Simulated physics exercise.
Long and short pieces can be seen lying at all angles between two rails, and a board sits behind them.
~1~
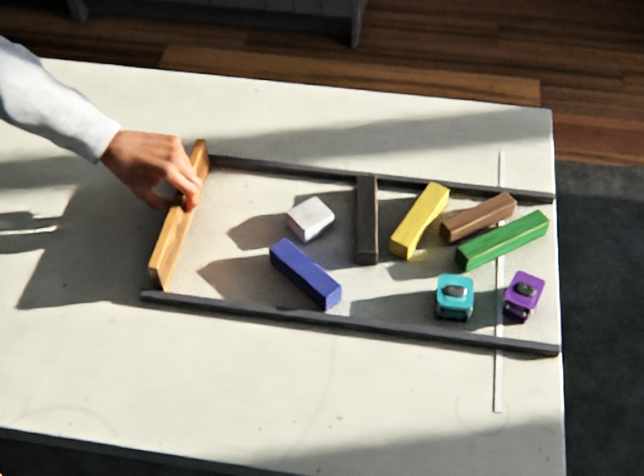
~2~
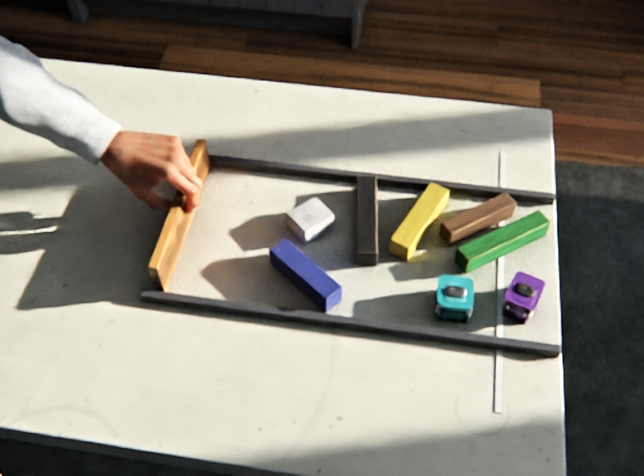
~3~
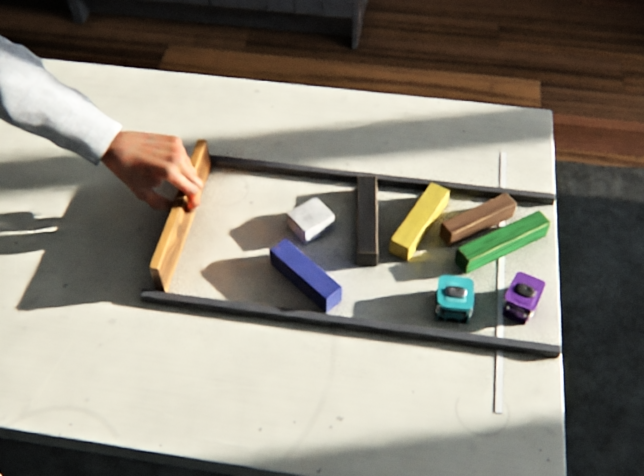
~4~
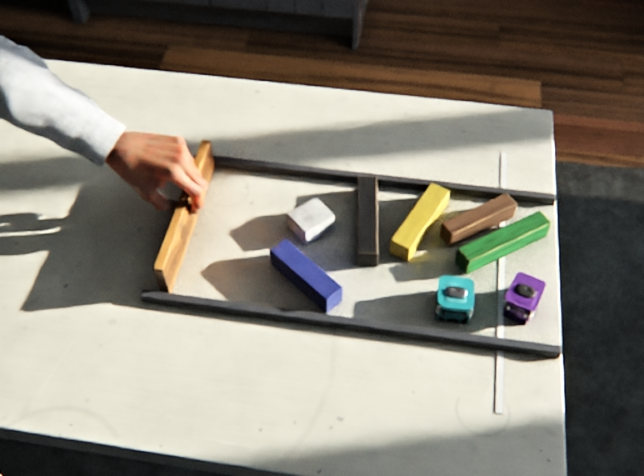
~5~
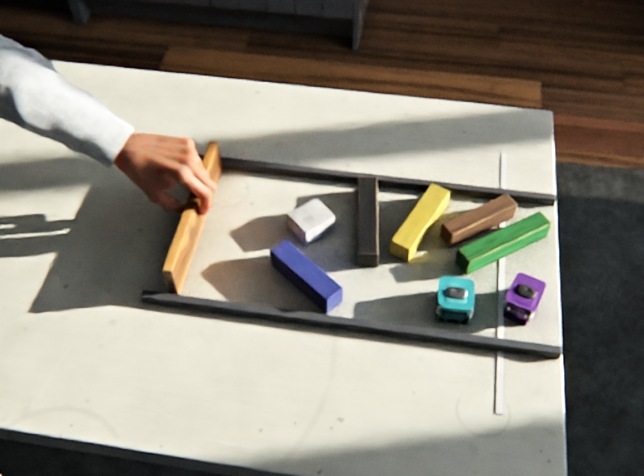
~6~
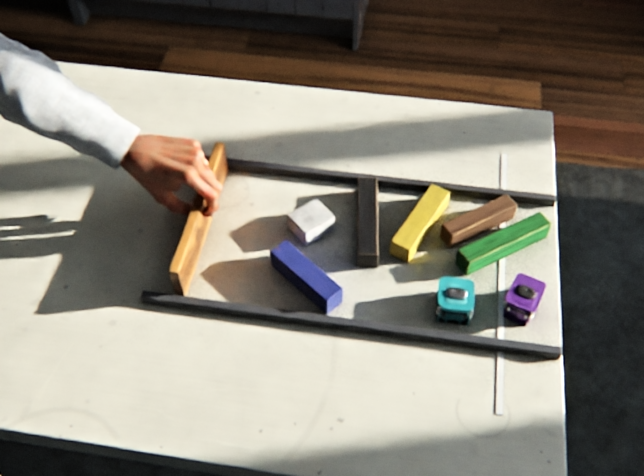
Hand holding a wooden board between two dark rails, then sliding it slightly right behind coloured blocks lying still on a table.
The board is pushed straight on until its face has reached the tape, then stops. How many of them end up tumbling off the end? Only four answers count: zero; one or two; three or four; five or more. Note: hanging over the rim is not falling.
I expect three or else four of them will drop off.
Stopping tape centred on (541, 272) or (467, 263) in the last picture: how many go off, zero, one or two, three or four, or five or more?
One after the other: 5 or more, then one to two.
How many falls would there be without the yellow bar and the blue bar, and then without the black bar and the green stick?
In the first try 2, in the other 2.
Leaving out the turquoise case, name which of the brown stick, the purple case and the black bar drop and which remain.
Note: Brown stick is off by the end; purple case is on by the end; black bar is on by the end.
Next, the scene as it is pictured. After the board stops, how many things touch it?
The number is 2.
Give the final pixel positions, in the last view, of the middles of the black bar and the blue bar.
Middles: Around (547, 240) and around (514, 302).
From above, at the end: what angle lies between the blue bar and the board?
Misalignment: Close to 0°.
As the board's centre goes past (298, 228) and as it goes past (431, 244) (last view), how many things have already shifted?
I make it 2 at the first spot and 8 at the other.
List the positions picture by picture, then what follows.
In the first picture, purple case (523, 297); green stick (503, 241); brown stick (478, 218); board (182, 212); tape (501, 265).
In the second picture, green stick (503, 241); blue bar (305, 275).
In the third picture, brown stick (478, 220); white block (311, 220).
In the fourth picture, purple case (523, 298); black bar (367, 220).
In the fifth picture, green stick (504, 242); yellow bar (420, 222).
In the sixth picture, purple case (524, 300); green stick (504, 243); brown stick (479, 221); board (201, 216); tape (502, 267).
Early on, none off yet; purple case at rest near (524, 300); green stick at rest near (504, 243); brown stick at rest near (479, 221).
A while later, none off yet; purple case at rest near (524, 300); green stick at rest near (504, 243); brown stick moving near (486, 222).
Further along, none off yet; purple case travelled a little near (537, 308); green stick travelled a little near (563, 263); brown stick travelled about its own width near (537, 228).
Finally, the number that fall off is three or four; lost, yellow bar, brown stick, green stick and purple case.
